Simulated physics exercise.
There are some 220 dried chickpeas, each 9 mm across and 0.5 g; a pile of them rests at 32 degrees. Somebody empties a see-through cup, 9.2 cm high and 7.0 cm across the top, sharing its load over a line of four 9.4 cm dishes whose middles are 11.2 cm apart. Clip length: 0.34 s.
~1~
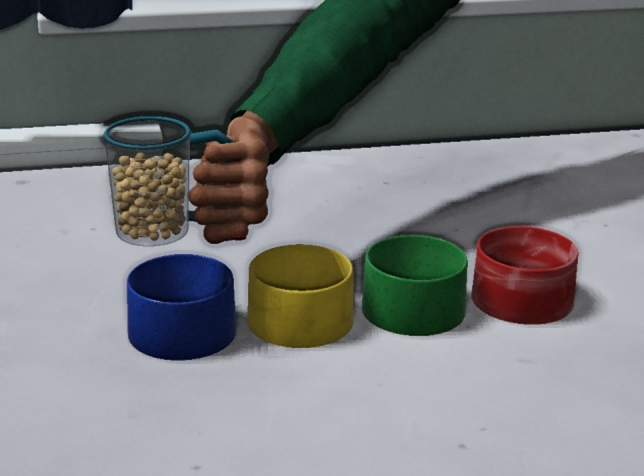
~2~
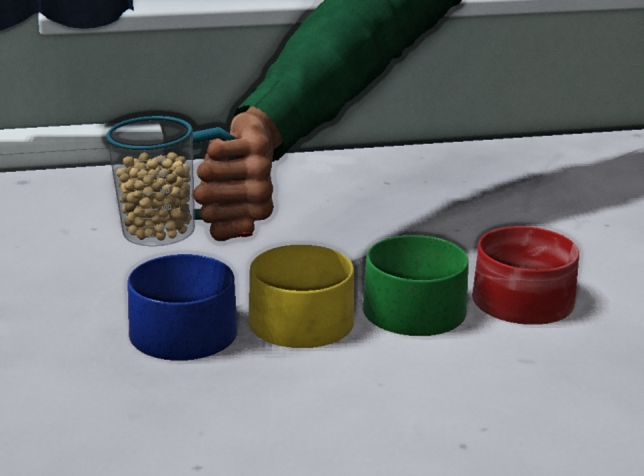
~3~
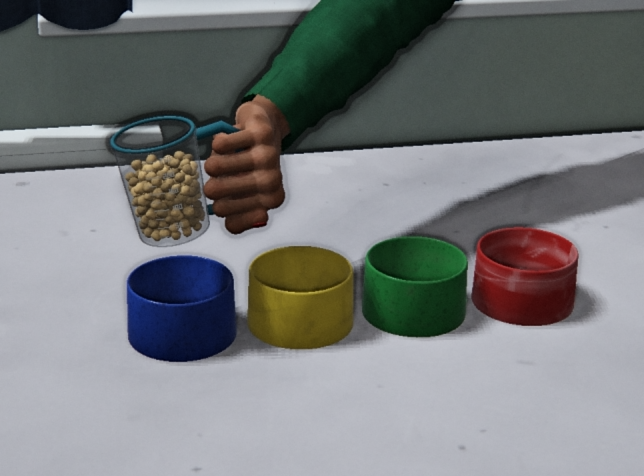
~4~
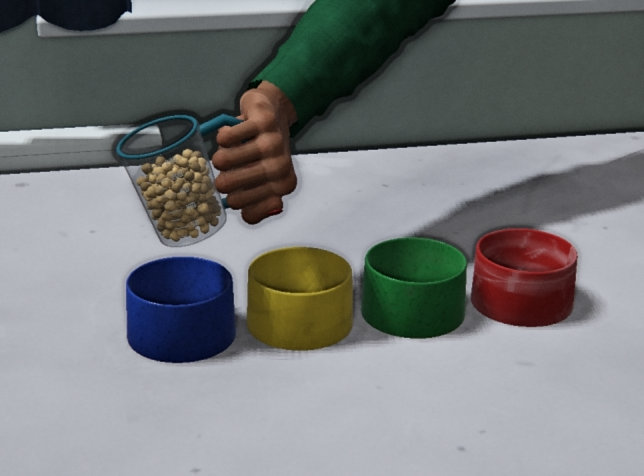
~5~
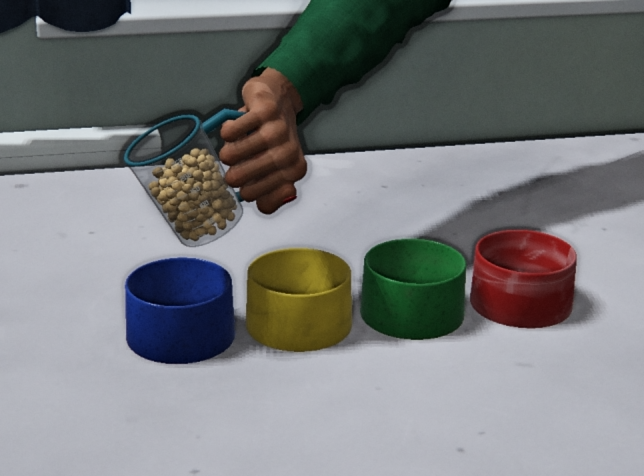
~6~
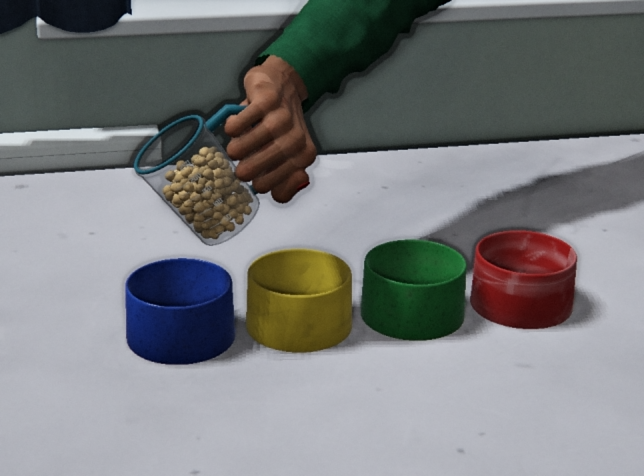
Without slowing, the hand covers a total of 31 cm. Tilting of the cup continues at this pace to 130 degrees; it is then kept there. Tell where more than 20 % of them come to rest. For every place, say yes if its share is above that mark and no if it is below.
Red: No, blue: No, green: No, yellow: Yes, counter: No.
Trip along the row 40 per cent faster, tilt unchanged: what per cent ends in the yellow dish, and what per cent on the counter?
Yellow 20, counter 30.
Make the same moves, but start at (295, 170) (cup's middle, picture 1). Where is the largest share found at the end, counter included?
I'd say green collects the most.
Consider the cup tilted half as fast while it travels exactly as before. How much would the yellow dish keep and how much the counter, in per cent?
Result: Yellow dish 0, counter 0.
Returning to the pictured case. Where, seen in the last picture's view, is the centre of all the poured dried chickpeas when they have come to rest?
(297, 307) or so.
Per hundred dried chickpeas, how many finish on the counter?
0 per cent.
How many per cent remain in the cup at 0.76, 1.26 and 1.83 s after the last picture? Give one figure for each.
First 65, then 0, then 0 per cent.
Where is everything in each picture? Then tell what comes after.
Cup at (150, 182), tilt 0 degrees, lip at (106, 135), moved 0.0 cm; middle of the pieces at (149, 199); blue dish at (180, 278); yellow dish at (301, 268); green dish at (417, 258); red dish at (528, 248), in the first picture.
Cup at (154, 182), tilt 2 degrees, lip at (108, 137), moved 0.3 cm; middle of the pieces at (154, 199), in the second picture.
Cup at (164, 183), tilt 9 degrees, lip at (113, 143), moved 1.2 cm; middle of the pieces at (166, 199), in the third picture.
Cup at (176, 183), tilt 18 degrees, lip at (119, 151), moved 2.3 cm; middle of the pieces at (180, 199), in the fourth picture.
Cup at (187, 183), tilt 26 degrees, lip at (126, 159), moved 3.4 cm; middle of the pieces at (194, 198), in the fifth picture.
Cup at (200, 183), tilt 34 degrees, lip at (136, 168), moved 4.5 cm; middle of the pieces at (209, 197); blue dish at (179, 283); yellow dish at (300, 272); green dish at (415, 262); red dish at (526, 253), in the sixth picture.
Then, 0.76 s after the last picture, tilt 127 degrees; cup holds 65 %, yellow 25 %.
Then, 1.26 s after the last picture, tilt 130 degrees; cup holds 0 %, yellow 95 %.
Then, 1.83 s after the last picture, tilt 130 degrees; cup holds 0 %, yellow 95 %.
In the end, red 0 %, blue 0 %, green 0 %, yellow 95 %, counter 0 %.
